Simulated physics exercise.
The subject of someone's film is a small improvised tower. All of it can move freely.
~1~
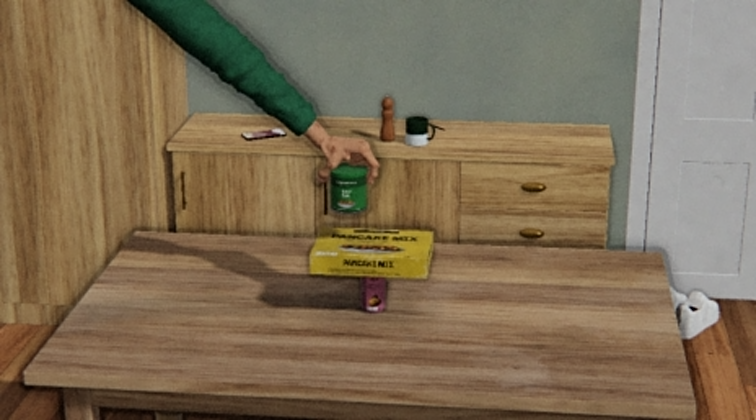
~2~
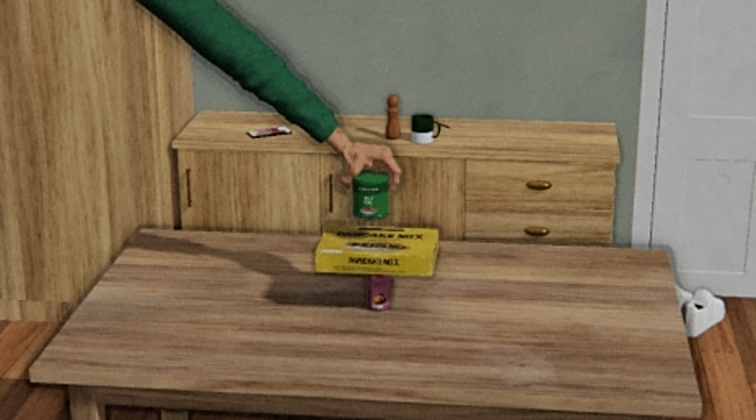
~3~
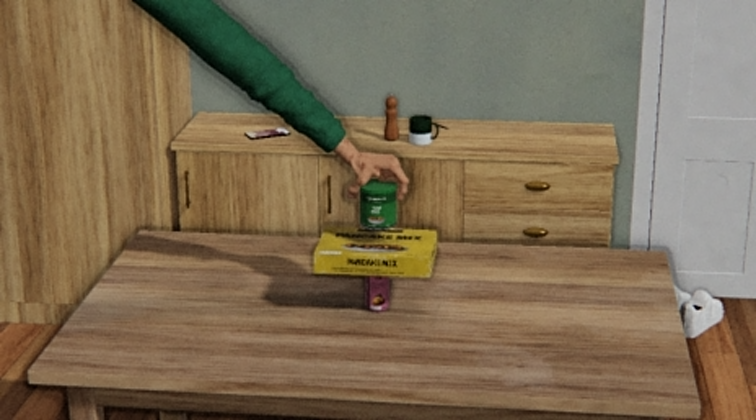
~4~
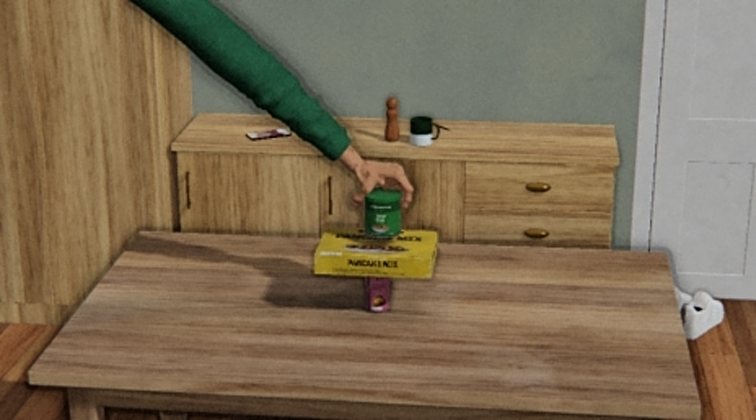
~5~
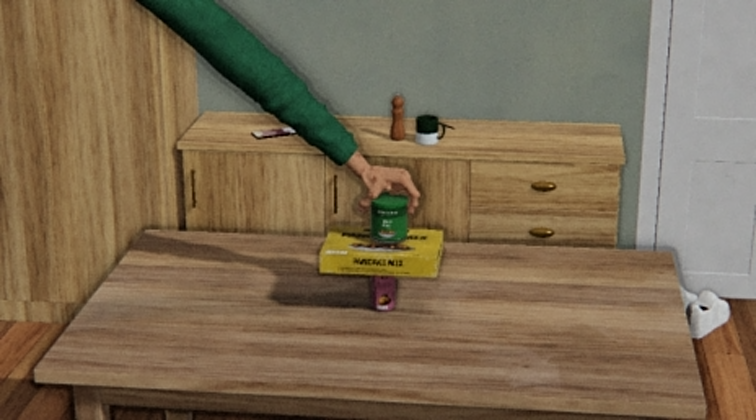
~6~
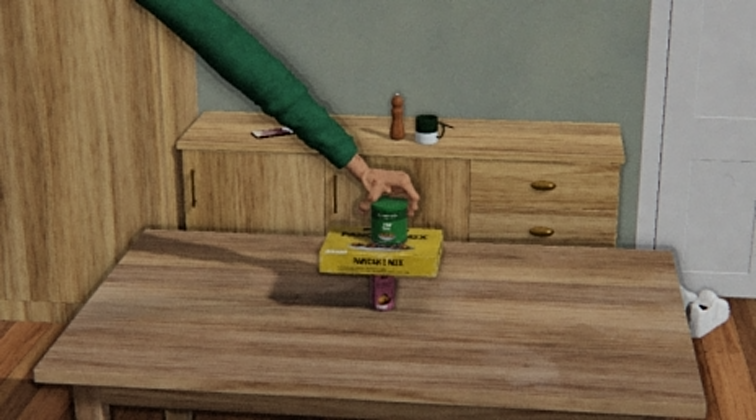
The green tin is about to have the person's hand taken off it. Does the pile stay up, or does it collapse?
It stays up.
Then, 0.20 s later than the last frame, all is still.
Then, 0.60 s later than the last frame, green tin resting near (389, 221).
When it is over, all 3 as before. End places, in pixels of the last picture, green tin near (389, 221). The stack stays up.
